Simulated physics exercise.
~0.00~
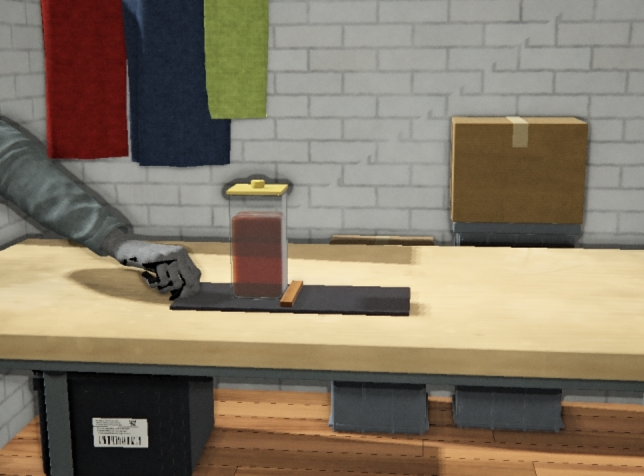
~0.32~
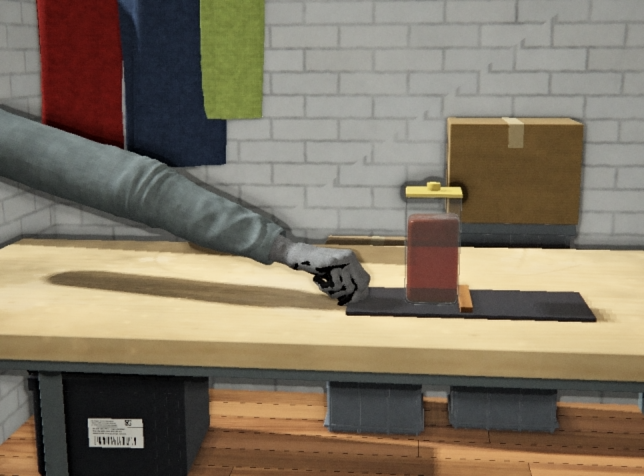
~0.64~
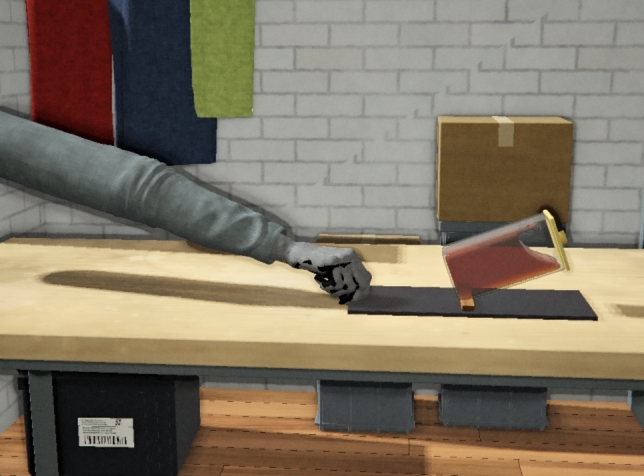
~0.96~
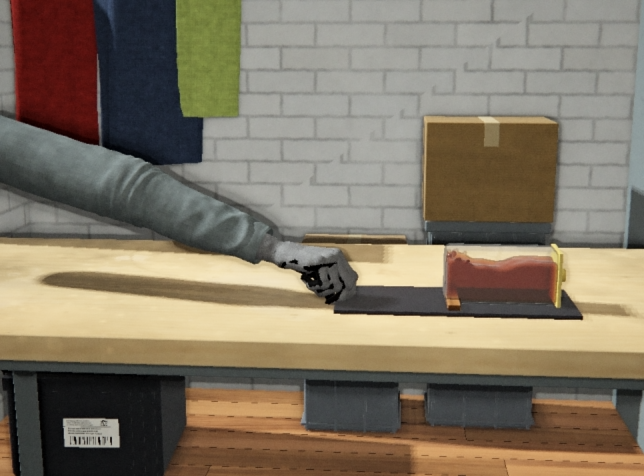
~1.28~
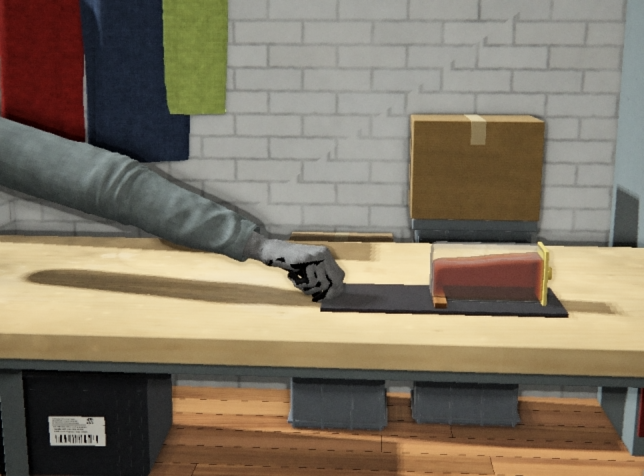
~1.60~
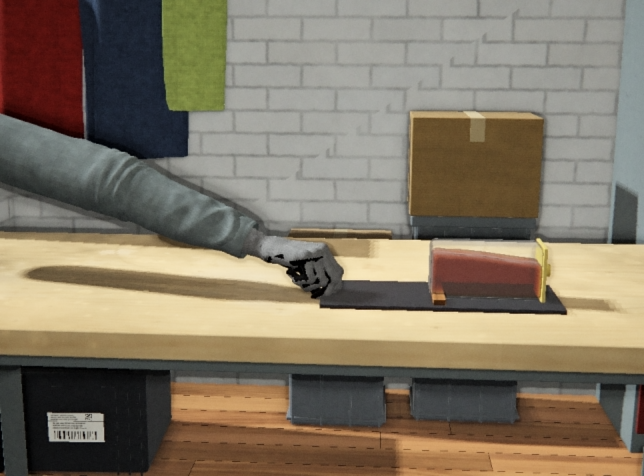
A clear square bottle of reddish tea with a yellow cap tipped over to the right as a gloved hand slid its dark board rightward along a table and stopped; the tea sloshed inside, then settled, leaving the bottle lying on its side.
